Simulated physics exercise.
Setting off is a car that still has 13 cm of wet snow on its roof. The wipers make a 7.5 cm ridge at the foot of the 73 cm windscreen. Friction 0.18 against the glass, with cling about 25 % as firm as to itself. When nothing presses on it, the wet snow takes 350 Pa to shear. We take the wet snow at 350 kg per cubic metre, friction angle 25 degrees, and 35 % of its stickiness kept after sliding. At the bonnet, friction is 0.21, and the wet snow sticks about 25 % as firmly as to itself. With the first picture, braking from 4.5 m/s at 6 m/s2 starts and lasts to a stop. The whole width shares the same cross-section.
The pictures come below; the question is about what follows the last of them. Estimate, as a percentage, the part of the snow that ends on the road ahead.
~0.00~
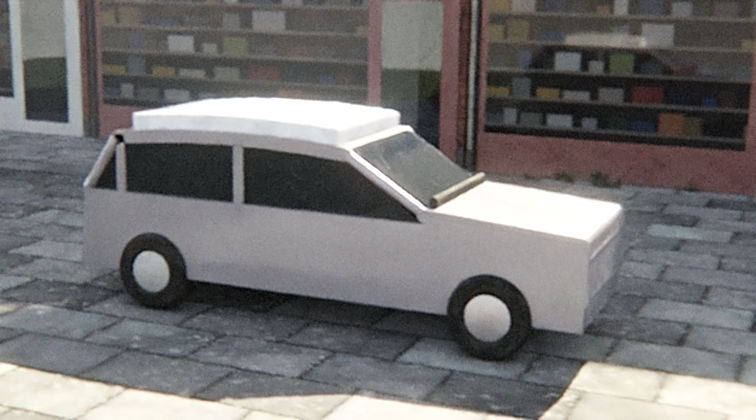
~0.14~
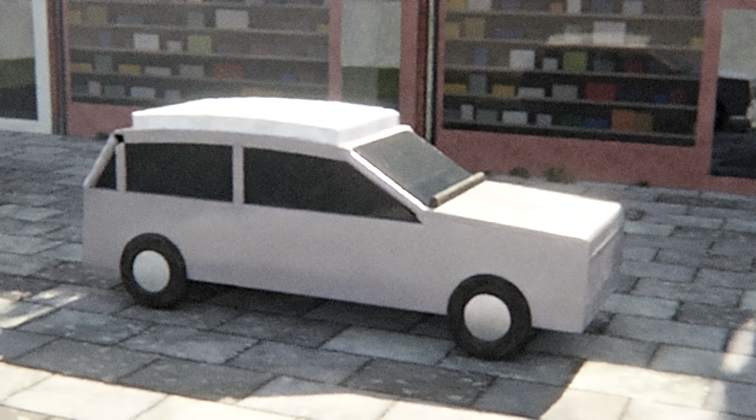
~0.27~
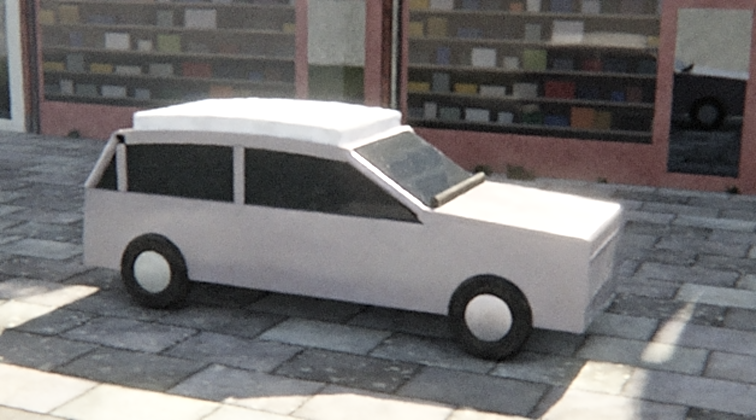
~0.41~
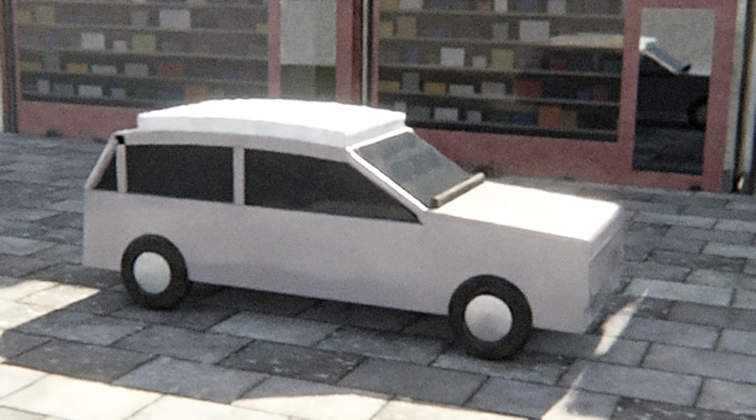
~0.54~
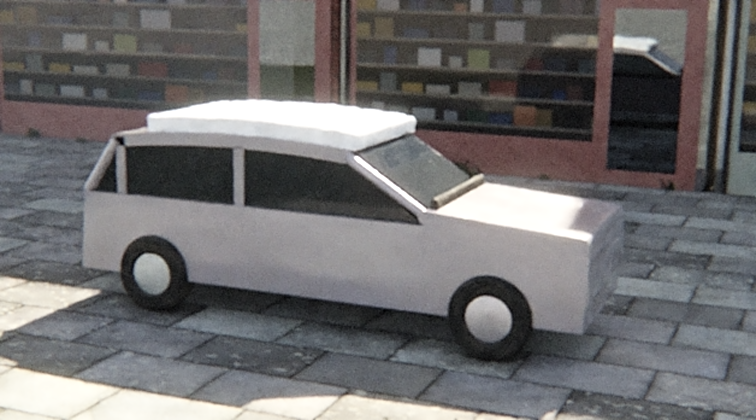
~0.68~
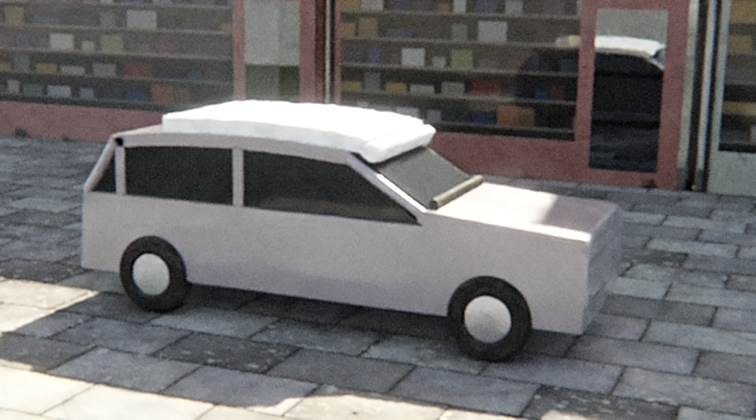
I would say 1 %.
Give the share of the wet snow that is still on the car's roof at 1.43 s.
Around 30 %.
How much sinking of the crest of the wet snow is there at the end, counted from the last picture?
The gap comes to some 0 centimetres.
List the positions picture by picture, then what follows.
The first picture shows front end of the wet snow at (337, 137).
The second picture shows front end of the wet snow at (337, 134).
The third picture shows front end of the wet snow at (340, 135), its middle shifted 8 mm.
The fourth picture shows front end of the wet snow at (345, 137), its middle shifted 5.1 cm.
The fifth picture shows front end of the wet snow at (357, 140), its middle shifted 15 cm, 4 % of it past the top of the windscreen, in one piece.
The sixth picture shows front end of the wet snow at (379, 150), its middle shifted 30 cm, 13 % of it past the top of the windscreen, cracking.
By 1.02 s, 51 % of the snow is on the roof, 38 % on the glass, 11 % on the bonnet and none has gone off the nose.
By 1.43 s, 29 % of the snow is on the roof, 26 % on the glass, 44 % on the bonnet and none has gone off the nose.
By 1.84 s, 29 % of the snow is on the roof, 20 % on the glass, 50 % on the bonnet and 1 % has gone off the nose.
By 2.25 s, 29 % of the snow is on the roof, 20 % on the glass, 49 % on the bonnet and 1 % has gone off the nose.
By 2.35 s, at the end, 29 % of the snow is on the roof, 20 % on the glass, 49 % on the bonnet and 1 % has gone off the nose.
